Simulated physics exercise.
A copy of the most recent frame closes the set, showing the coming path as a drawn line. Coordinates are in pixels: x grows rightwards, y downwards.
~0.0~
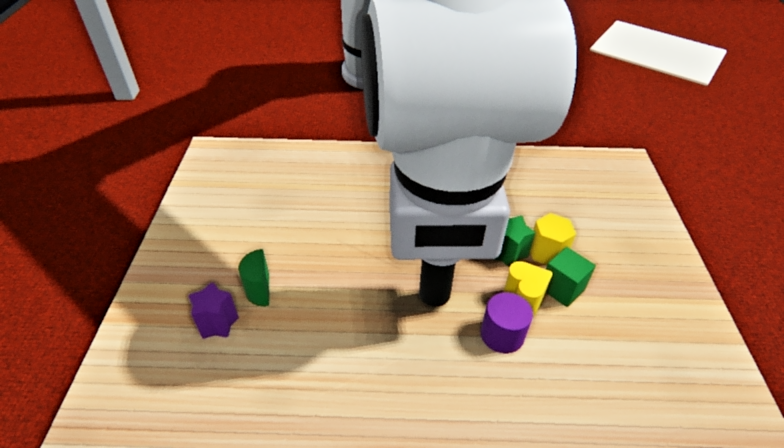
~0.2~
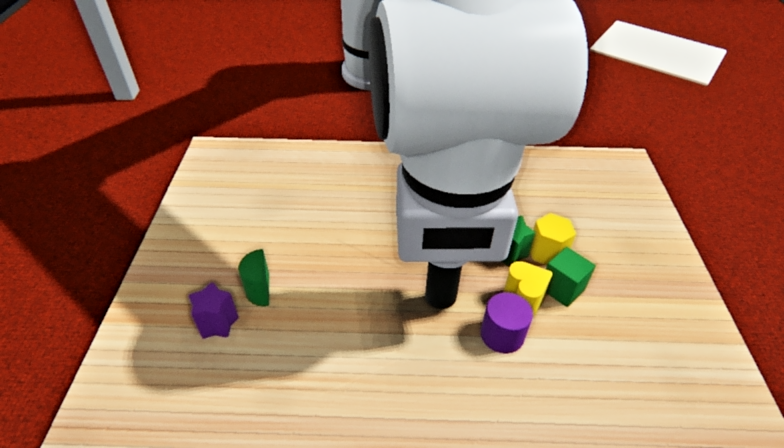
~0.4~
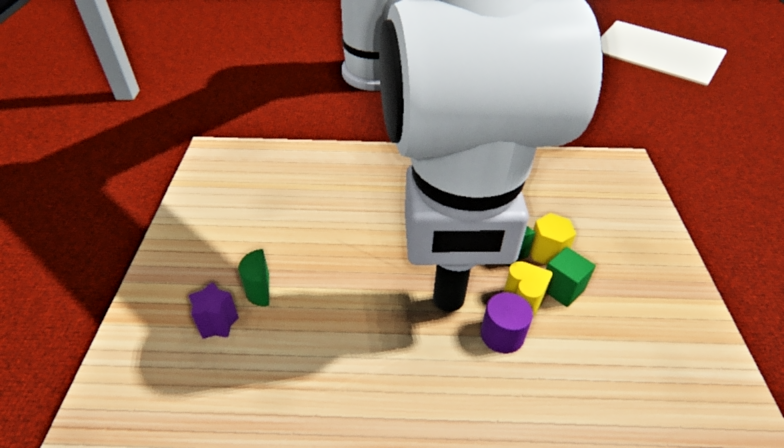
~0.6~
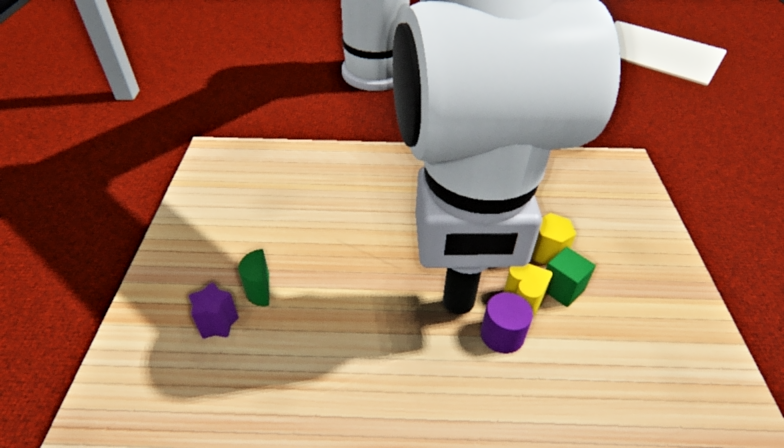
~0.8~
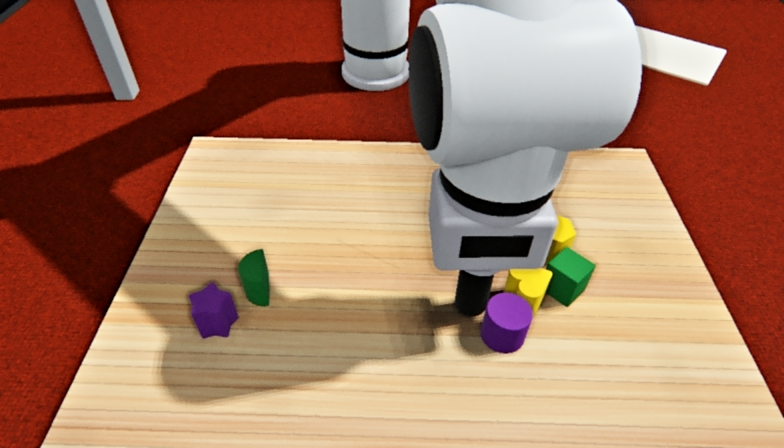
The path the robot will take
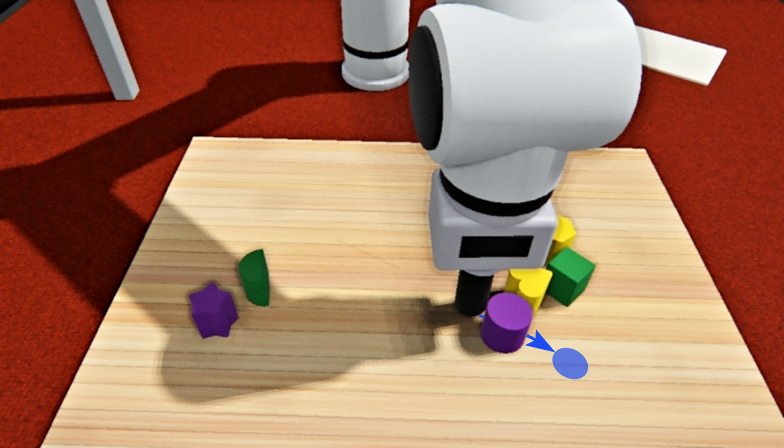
At first, a white robot arm holds a black post over a wooden board, between a purple star and green half-round block at left and a cluster of purple, yellow and green blocks at right. The arm then slides steadily rightward to the cluster, hiding the green star block, while the blocks stay still.
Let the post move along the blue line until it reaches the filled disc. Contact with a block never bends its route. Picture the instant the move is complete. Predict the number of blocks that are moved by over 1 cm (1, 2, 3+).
My best guess is that a single block moves over 1 cm.
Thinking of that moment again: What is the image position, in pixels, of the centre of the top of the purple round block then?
Close to (587, 378).
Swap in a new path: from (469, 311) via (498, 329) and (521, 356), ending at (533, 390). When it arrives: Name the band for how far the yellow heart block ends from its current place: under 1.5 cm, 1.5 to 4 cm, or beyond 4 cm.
I'd go with under 1.5 cm for this block.
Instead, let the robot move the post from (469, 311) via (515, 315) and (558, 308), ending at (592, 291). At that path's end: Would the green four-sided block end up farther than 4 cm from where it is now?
Going by the path, yes.
The line goes from (469, 311) by way of (520, 332) to (570, 363).
What follows on the original path. One third of the way, post at (506, 318); purple round block at (540, 330).
Two thirds of the way, post at (541, 334); purple round block at (568, 353).
At the end, post at (574, 356); purple round block at (587, 378); yellow heart block unmoved.
